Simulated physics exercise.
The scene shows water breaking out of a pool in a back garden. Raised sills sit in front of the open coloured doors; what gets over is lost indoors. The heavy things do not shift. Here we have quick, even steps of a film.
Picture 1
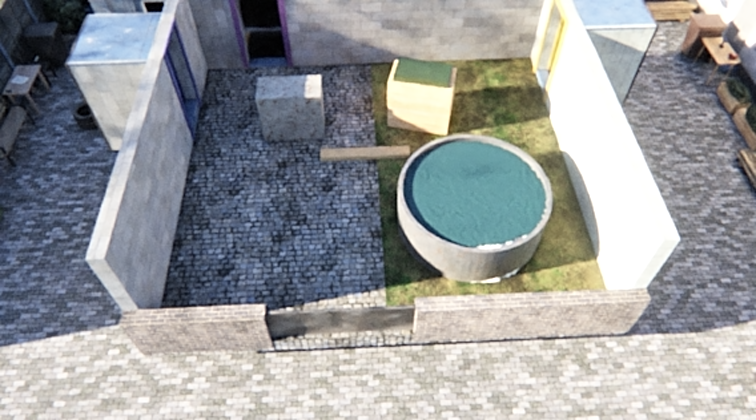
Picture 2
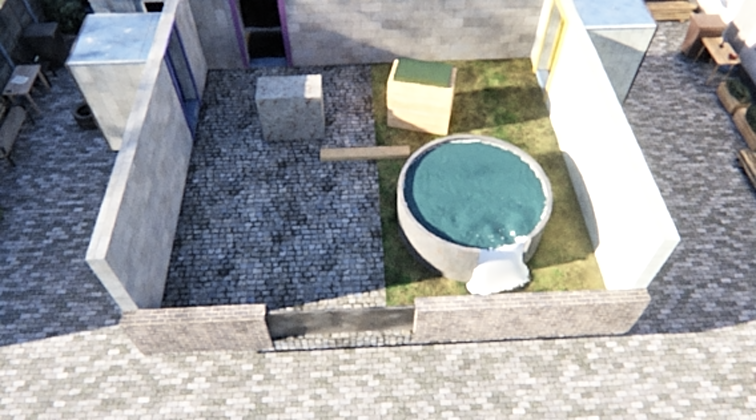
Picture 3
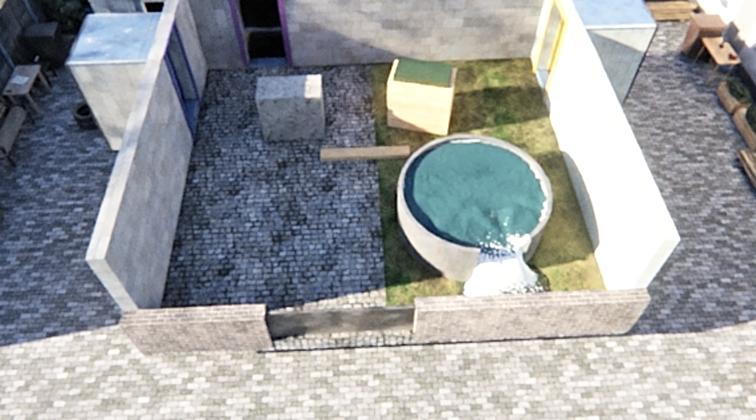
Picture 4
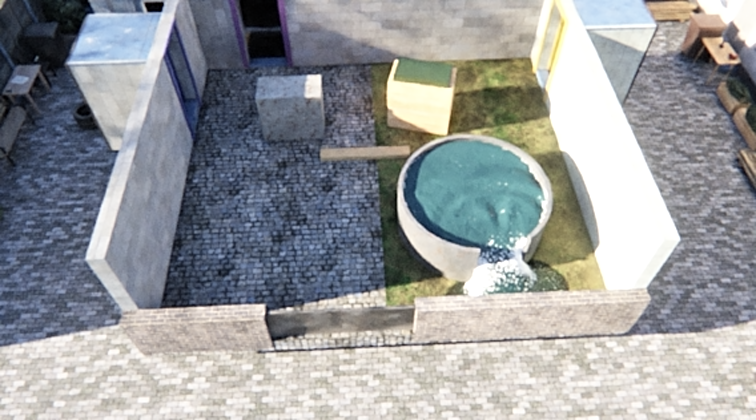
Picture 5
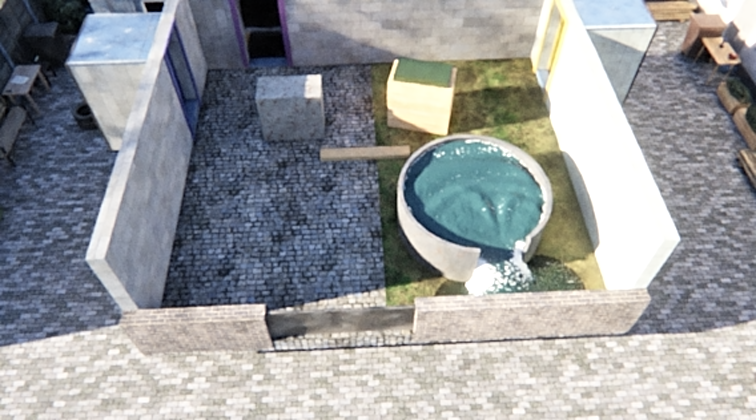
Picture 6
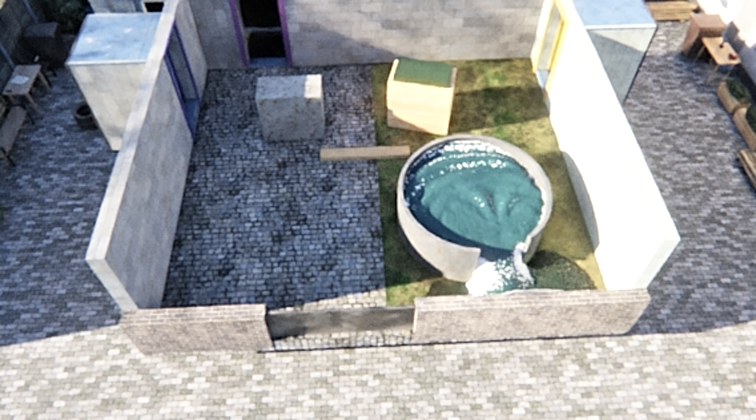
Walled back garden with a round pool, water bursting through a gap in its front rim and spreading over the grass.
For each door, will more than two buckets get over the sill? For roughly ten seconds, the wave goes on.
The yellow door will keep it to two buckets. The purple door will keep it to two buckets. The blue door will keep it to two buckets.
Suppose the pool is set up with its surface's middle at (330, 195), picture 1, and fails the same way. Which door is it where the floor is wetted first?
I'd go with the blue one.
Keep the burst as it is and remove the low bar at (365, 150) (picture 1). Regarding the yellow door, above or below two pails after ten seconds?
I'd say the yellow door stays low.
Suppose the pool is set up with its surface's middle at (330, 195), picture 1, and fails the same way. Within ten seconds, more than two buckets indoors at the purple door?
I'd say the purple door comes up short.
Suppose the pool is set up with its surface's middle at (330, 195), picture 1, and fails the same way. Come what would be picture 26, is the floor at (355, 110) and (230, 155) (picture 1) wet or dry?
Result: Spared; inundated.
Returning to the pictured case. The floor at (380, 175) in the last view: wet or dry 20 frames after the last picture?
Outcome at that point: Unwetted.
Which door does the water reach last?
I'd go with the purple-painted one.
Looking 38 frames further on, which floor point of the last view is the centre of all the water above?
The water centres close to (433, 203).
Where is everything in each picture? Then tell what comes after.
In the first frame, still water in the pool at (474, 192).
In the second frame, water pours out at (500, 265) and has run to (471, 292).
In the third frame, the front is at a hidden place, out from the gap at (500, 267).
In the fourth frame, water pours out at (499, 268) and has run to a hidden place.
In the fifth frame, the front is at a hidden place, out from the gap at (499, 267).
In the sixth frame, the front is at a hidden place, out from the gap at (500, 267).
A moment on, water covers 15 % of the floor; the yellow door not reached, the purple door not reached, the blue door not reached.
Next, water covers 25 % of the floor; the yellow door not reached, the purple door not reached, the blue door not reached.
Then, water covers 55 % of the floor; the yellow door wet at the sill, nothing in, the purple door not reached, the blue door not reached.
Later, water covers 80 % of the floor; the yellow door wet at the sill, nothing in, the purple door not reached, the blue door wet at the sill, nothing in.
In the end, water covers 95 % of the floor; the yellow door under two buckets in, the purple door wet at the sill, nothing in, the blue door wet at the sill, nothing in.
